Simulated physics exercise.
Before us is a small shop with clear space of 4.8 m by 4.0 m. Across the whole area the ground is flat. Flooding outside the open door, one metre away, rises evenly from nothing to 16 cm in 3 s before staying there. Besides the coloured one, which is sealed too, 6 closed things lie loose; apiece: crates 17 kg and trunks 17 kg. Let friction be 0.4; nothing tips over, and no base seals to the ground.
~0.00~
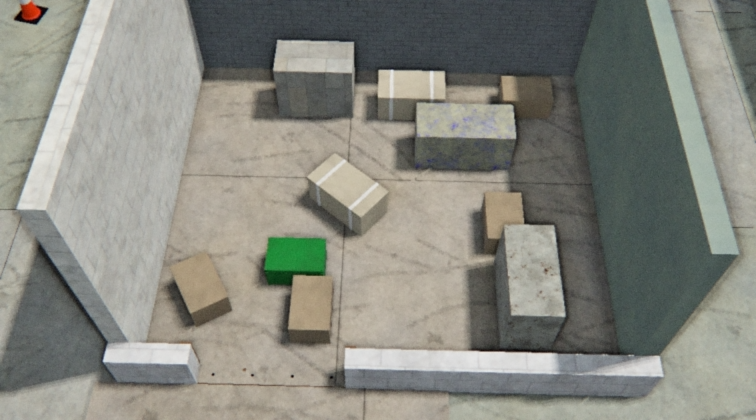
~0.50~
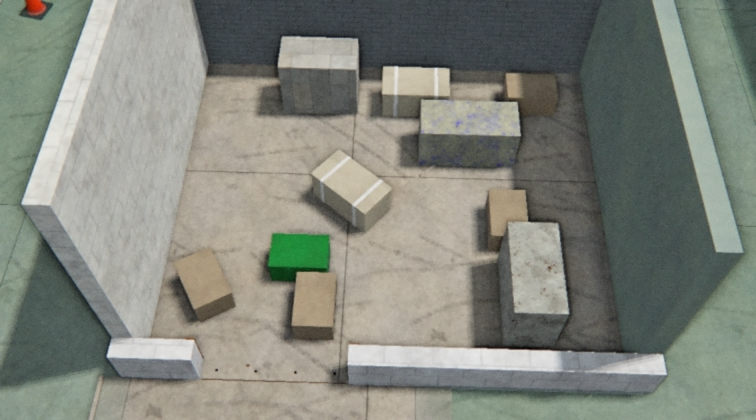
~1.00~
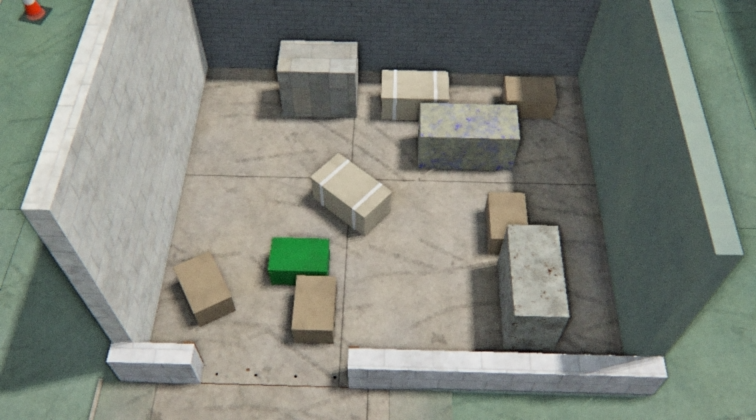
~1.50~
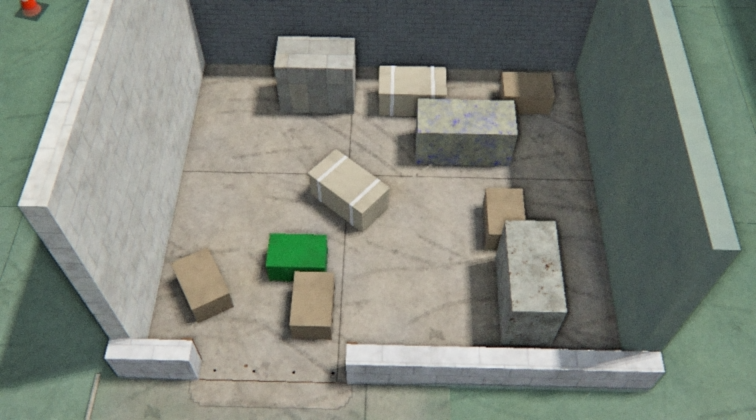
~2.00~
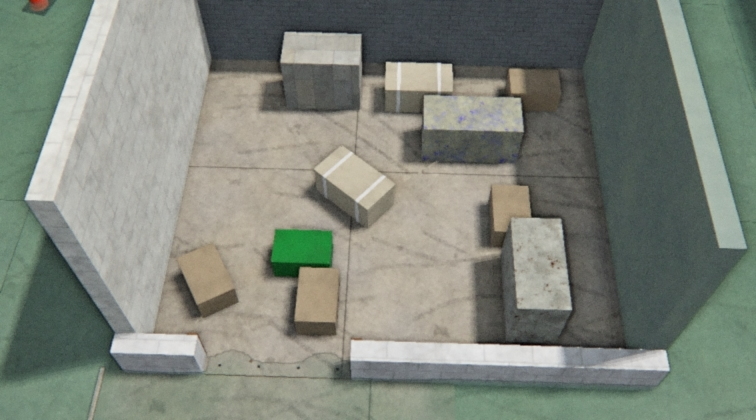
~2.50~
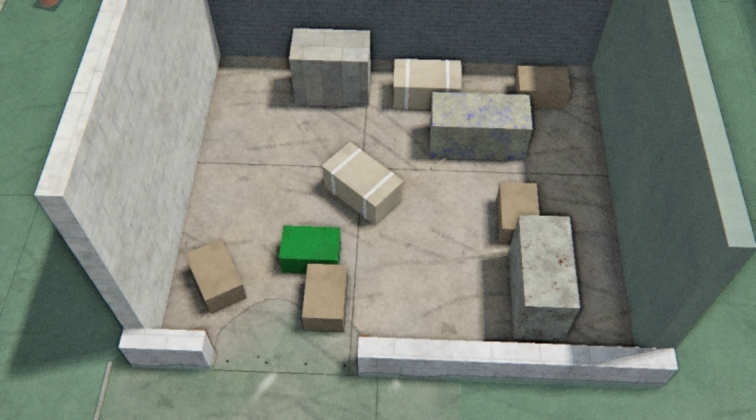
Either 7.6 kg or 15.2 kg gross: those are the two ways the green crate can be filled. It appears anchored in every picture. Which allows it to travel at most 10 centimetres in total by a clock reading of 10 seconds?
Answer: Neither.
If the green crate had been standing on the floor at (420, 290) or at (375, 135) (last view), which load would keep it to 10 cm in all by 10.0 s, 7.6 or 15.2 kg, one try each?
Only the heavy mass does it, then only the heavy mass does it.
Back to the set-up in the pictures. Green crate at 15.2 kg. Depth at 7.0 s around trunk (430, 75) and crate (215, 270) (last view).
I'd estimate 0 cm for the first and 5 cm for the second.
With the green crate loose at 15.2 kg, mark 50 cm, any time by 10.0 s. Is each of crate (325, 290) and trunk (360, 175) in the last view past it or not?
Respectively: Threshold exceeded and threshold exceeded.
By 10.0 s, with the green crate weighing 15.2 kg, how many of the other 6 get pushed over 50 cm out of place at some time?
Count: 2.
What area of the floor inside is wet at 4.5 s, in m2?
About 6.5 m2.
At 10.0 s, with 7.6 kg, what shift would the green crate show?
About 200 cm off its spot.
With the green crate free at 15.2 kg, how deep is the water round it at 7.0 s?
Depth: Approx. 5 cm.
After 3.5 s the green crate would be 23 cm from its start with 7.6 kg and 11 cm from its start with 15.2 kg; 3 cm of water round it then.
After 4.5 s the green crate would be 68 cm from its start with 7.6 kg and 60 cm from its start with 15.2 kg; 3 cm of water round it then.
After 7.0 s the green crate would be 166 cm from its start with 7.6 kg and 173 cm from its start with 15.2 kg; 5 cm of water round it then.
After 10.0 s the green crate would be 183 cm from its start with 7.6 kg and 198 cm from its start with 15.2 kg; 11 cm of water round it then.
